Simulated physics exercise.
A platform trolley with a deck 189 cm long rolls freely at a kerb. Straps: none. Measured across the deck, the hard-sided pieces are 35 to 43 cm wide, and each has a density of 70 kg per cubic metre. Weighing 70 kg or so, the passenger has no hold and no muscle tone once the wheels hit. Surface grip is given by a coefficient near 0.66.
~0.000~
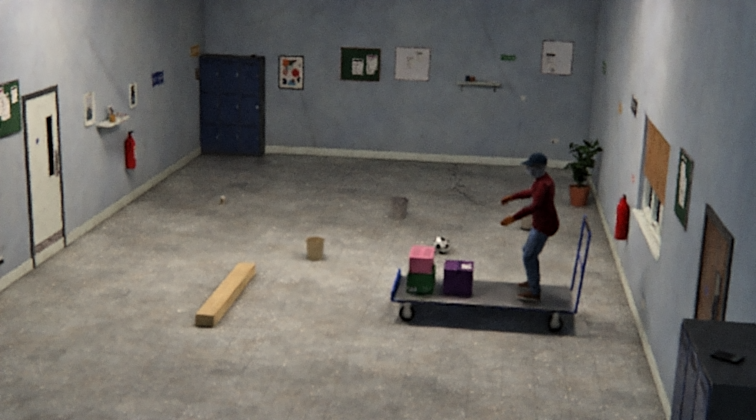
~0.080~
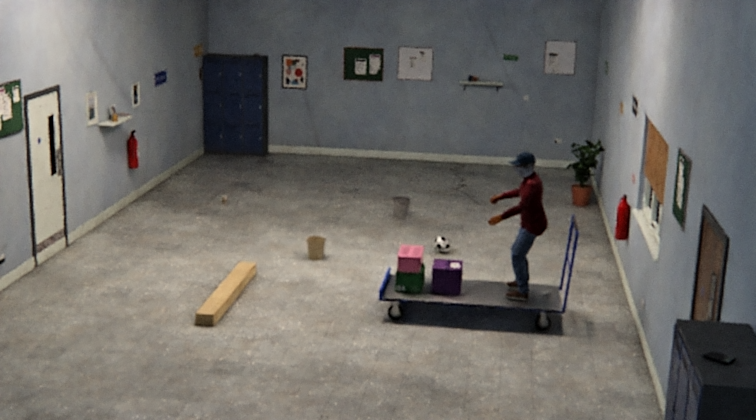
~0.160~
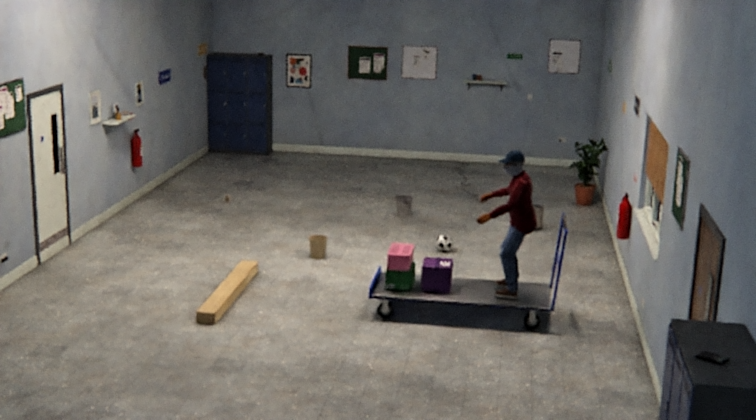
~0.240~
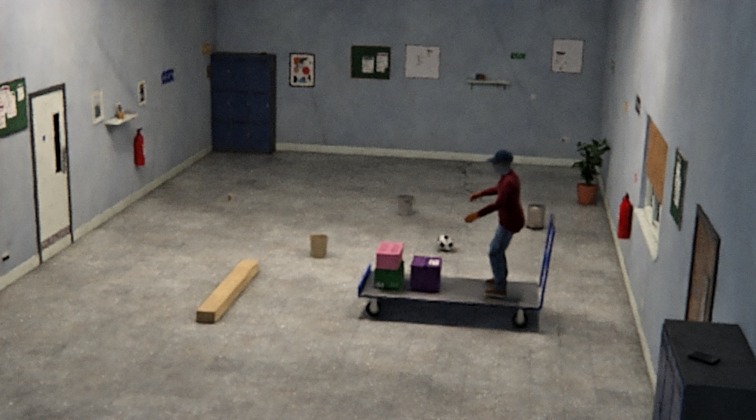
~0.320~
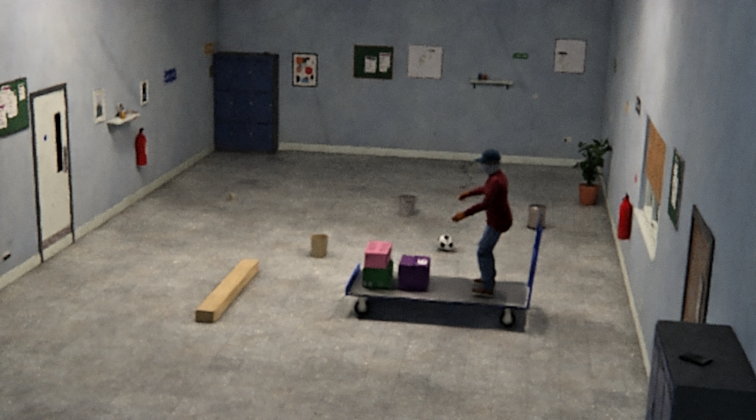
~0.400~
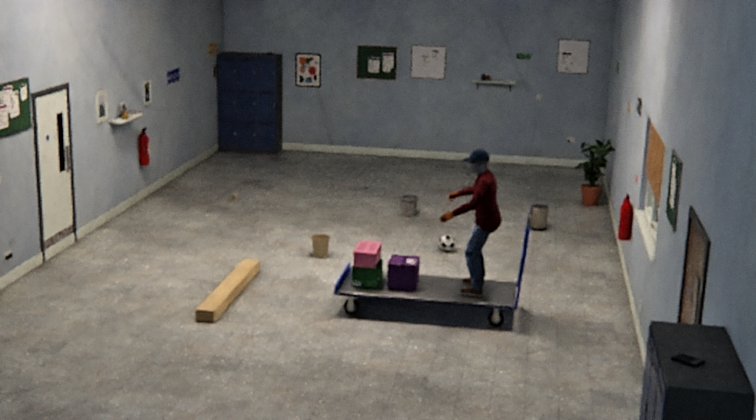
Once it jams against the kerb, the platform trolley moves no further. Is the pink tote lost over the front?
Doesn't depart.
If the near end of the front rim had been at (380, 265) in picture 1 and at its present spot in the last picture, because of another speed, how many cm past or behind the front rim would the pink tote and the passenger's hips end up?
The pink item would end 20 cm behind the front rim, and the hips 130 cm behind it.
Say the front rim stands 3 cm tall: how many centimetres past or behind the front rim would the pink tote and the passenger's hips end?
Result: Pink 10 cm behind rim; hips 120 cm behind rim.
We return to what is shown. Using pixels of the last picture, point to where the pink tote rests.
(240, 245).
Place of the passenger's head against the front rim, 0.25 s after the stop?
At that moment it sits around 110 cm behind the rim.
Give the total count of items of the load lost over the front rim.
0.
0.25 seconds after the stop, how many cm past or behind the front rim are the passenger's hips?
Around 125 cm short of the front rim.
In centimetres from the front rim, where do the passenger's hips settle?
The hips end up about 120 cm behind the front rim.
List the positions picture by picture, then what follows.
Pink tote (422, 260), green carton (422, 278), rim corner (392, 298); 0 cm covered, 187 to go, in the first picture.
Pink tote (411, 259), green carton (410, 277), rim corner (380, 297); 12 cm covered, 175 to go, in the second picture.
Pink tote (401, 257), green carton (400, 275), rim corner (370, 295); 24 cm covered, 163 to go, in the third picture.
Pink tote (390, 256), green carton (390, 274), rim corner (359, 294); 36 cm covered, 151 to go, in the fourth picture.
Pink tote (378, 255), green carton (378, 273), rim corner (347, 293); 48 cm covered, 140 to go, in the fifth picture.
Pink tote (368, 254), green carton (368, 272), rim corner (336, 292); 59 cm covered, 128 to go. Speed about 1.5 m/s, in the sixth picture.
After 1.26 s the deck stops.
After 1.51 s the pink tote is 10 cm behind the rim, tilted 0°, near (240, 245) in the last picture's view.
After 1.81 s the pink tote is 10 cm behind the rim, tilted 0°, near (240, 245) in the last picture's view.
After 2.26 s the pink tote is 10 cm behind the rim, tilted 0°, near (240, 245) in the last picture's view.
When all is still (3.5 s), nothing is past the rim; behind it, green carton, purple parcel, pink tote and the passenger's hips.
